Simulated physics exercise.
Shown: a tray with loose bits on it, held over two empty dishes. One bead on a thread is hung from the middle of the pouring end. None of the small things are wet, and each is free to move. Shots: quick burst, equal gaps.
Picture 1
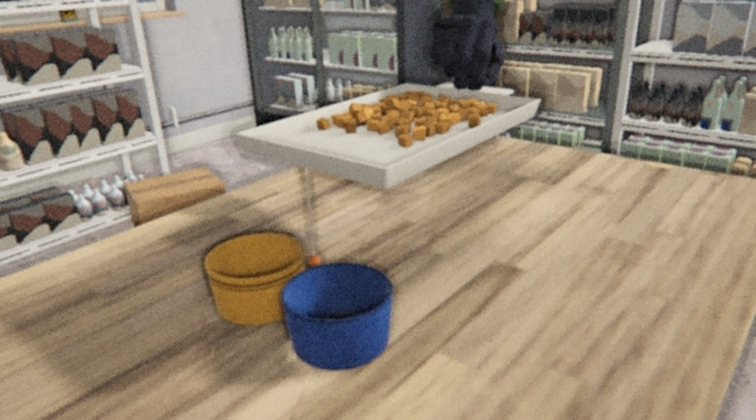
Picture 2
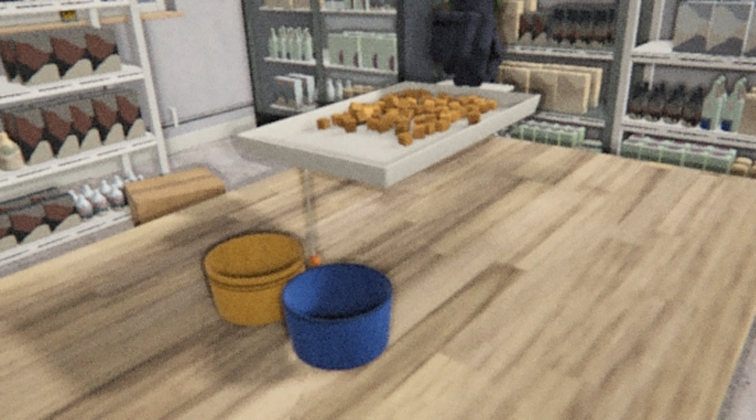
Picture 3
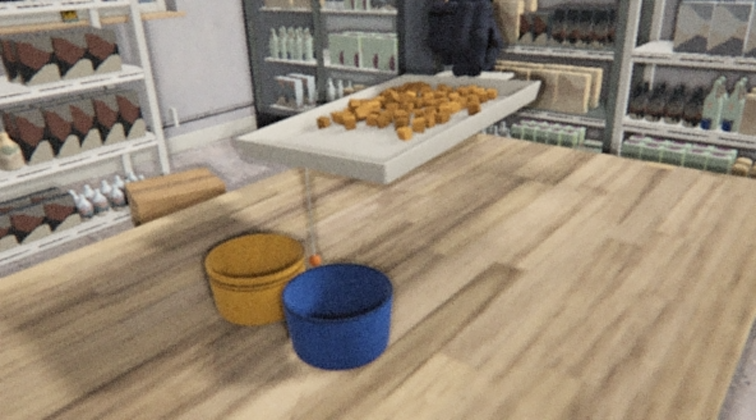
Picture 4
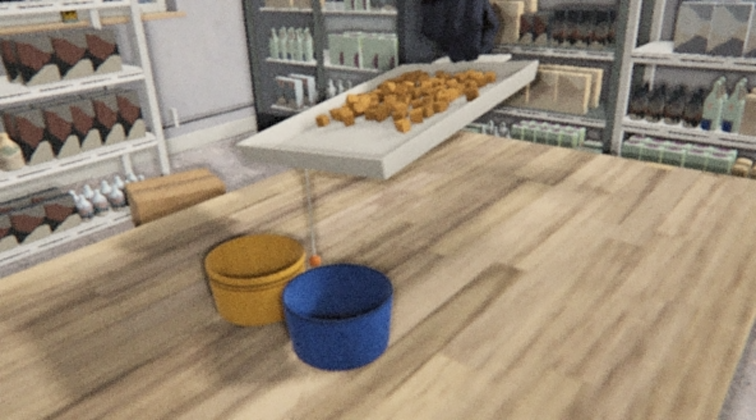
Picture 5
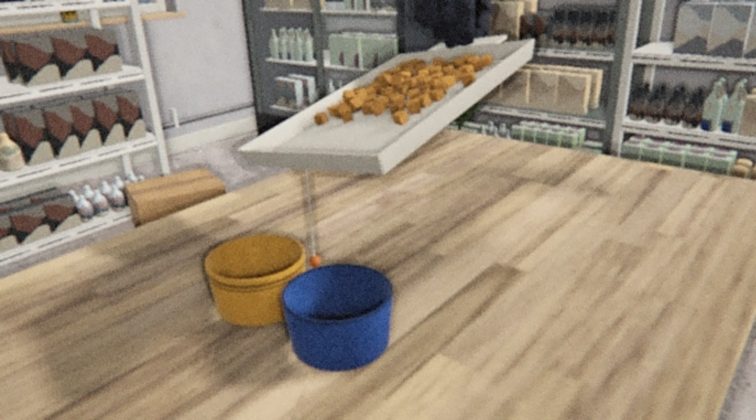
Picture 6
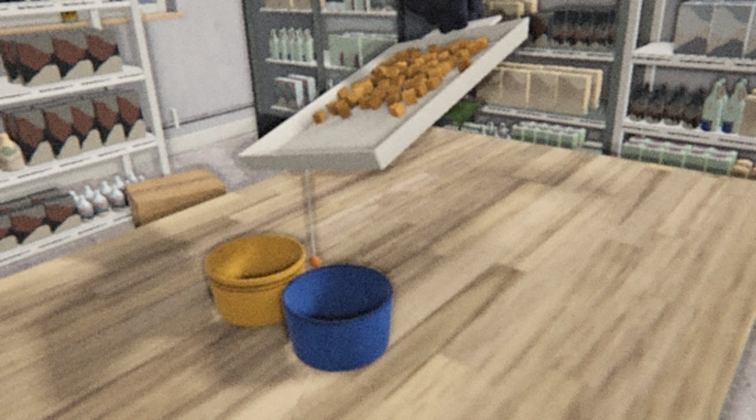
In this clip, a white tray of brown croutons starts out level above an orange dish and a blue dish on a wooden table, then its far end rises steadily, slanting the tray toward the viewer while the dishes stay still.
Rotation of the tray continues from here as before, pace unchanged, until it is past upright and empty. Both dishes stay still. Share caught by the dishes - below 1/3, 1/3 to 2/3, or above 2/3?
Misses below a third.
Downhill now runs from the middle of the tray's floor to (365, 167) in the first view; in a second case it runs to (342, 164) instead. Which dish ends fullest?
Try one - the dish to the right; try two - the dish to the right.
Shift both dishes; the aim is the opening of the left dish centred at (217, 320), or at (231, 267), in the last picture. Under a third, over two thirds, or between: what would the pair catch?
The earlier try, below one third; the later try, the middle third.
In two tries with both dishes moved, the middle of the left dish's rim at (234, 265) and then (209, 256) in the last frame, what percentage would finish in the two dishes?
60, then 30 %.
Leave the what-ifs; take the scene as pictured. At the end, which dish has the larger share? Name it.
Observation: The left-placed dish is the fuller of the two.
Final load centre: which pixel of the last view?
Somewhere around (258, 291) in the final view.
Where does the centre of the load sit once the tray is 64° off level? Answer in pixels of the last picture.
(293, 124).
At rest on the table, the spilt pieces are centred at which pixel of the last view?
Look around (235, 259) in the last picture.
Shortly afterwards, tray tipped steeply; all but a few on the tray; only a few in the air.
Next, tray tipped past a quarter turn; near half on the tray; near a third in the left dish; only a few outside both; a little in the air.
Some moments later, tray tipped past a quarter turn; the bulk in the left dish; a little outside both.
In the end, tray tipped past a quarter turn; none at all in the right dish; the bulk in the left dish; a little outside both.
